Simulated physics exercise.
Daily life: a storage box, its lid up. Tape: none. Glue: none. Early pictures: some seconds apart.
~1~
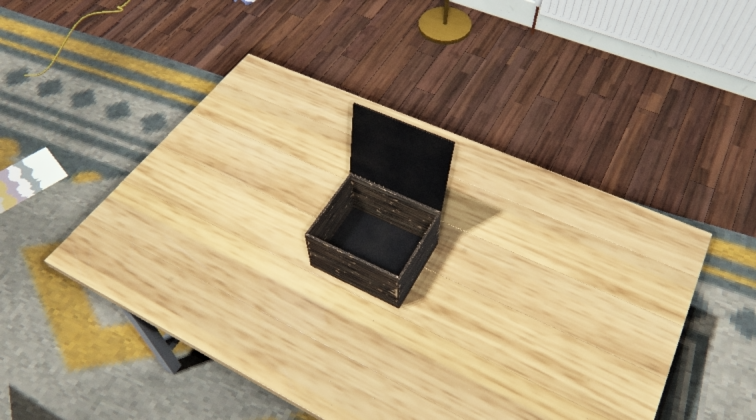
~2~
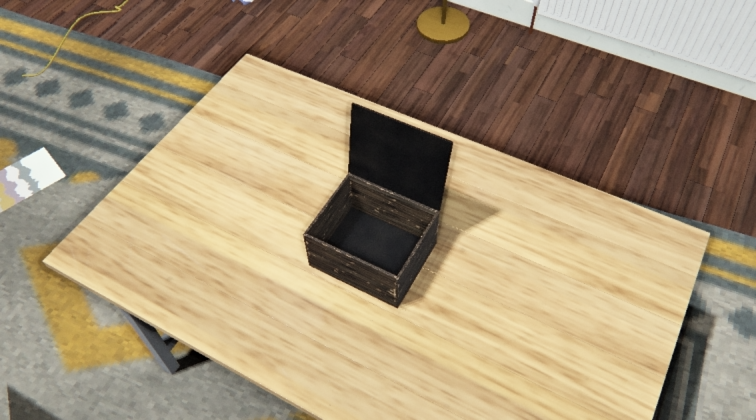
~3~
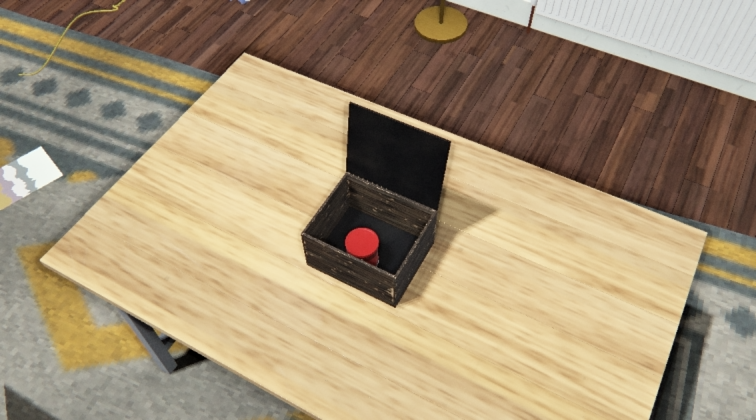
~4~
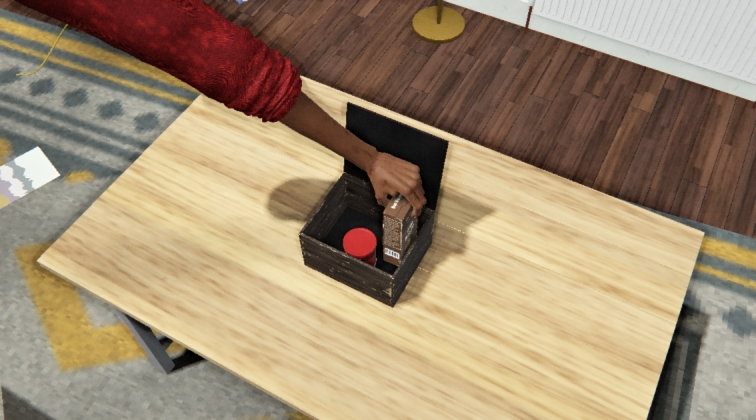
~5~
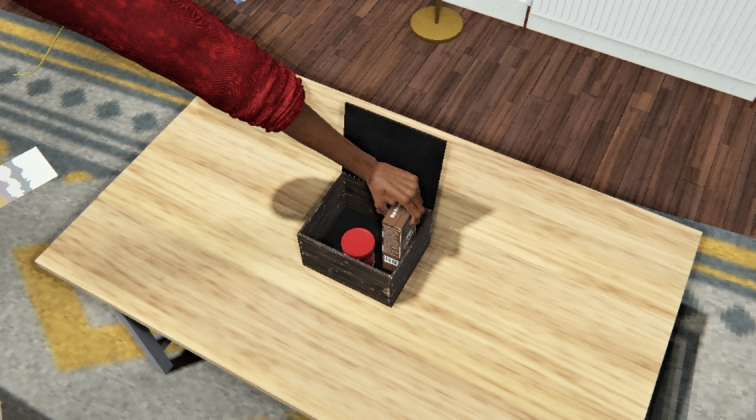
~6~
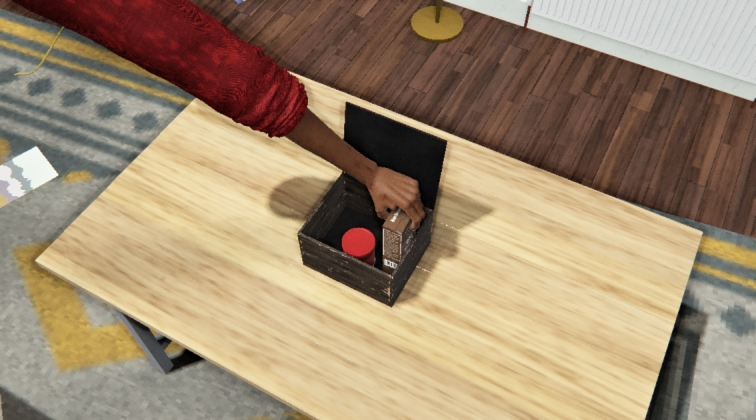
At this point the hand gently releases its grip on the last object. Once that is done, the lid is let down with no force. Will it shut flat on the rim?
My guess is the lid remains aloft.
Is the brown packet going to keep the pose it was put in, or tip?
Once everything settles, it keeps its original angle.
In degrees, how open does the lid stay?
It comes to about 55°.
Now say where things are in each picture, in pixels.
In the first picture, the last thing is not in view yet.
In the second picture, the last thing is not in view yet.
In the third picture, the last thing is not in view yet; red tin (363, 251).
The fourth picture shows still above its spot; brown packet (400, 227); red tin (360, 251).
The fifth picture shows still above its spot; brown packet (399, 235); red tin (359, 251).
The sixth picture shows put in, still held; brown packet (400, 239); red tin (359, 251).
Then, 1.00 s past the last view, lid starting down.
Then, 1.30 s past the last view, lid 79° above the rim.
Then, 1.60 s past the last view, lid 57° above the rim.
Finally, lid 57° above the rim; both still in place. Final places as the last picture's camera would see them, brown packet near (400, 239).
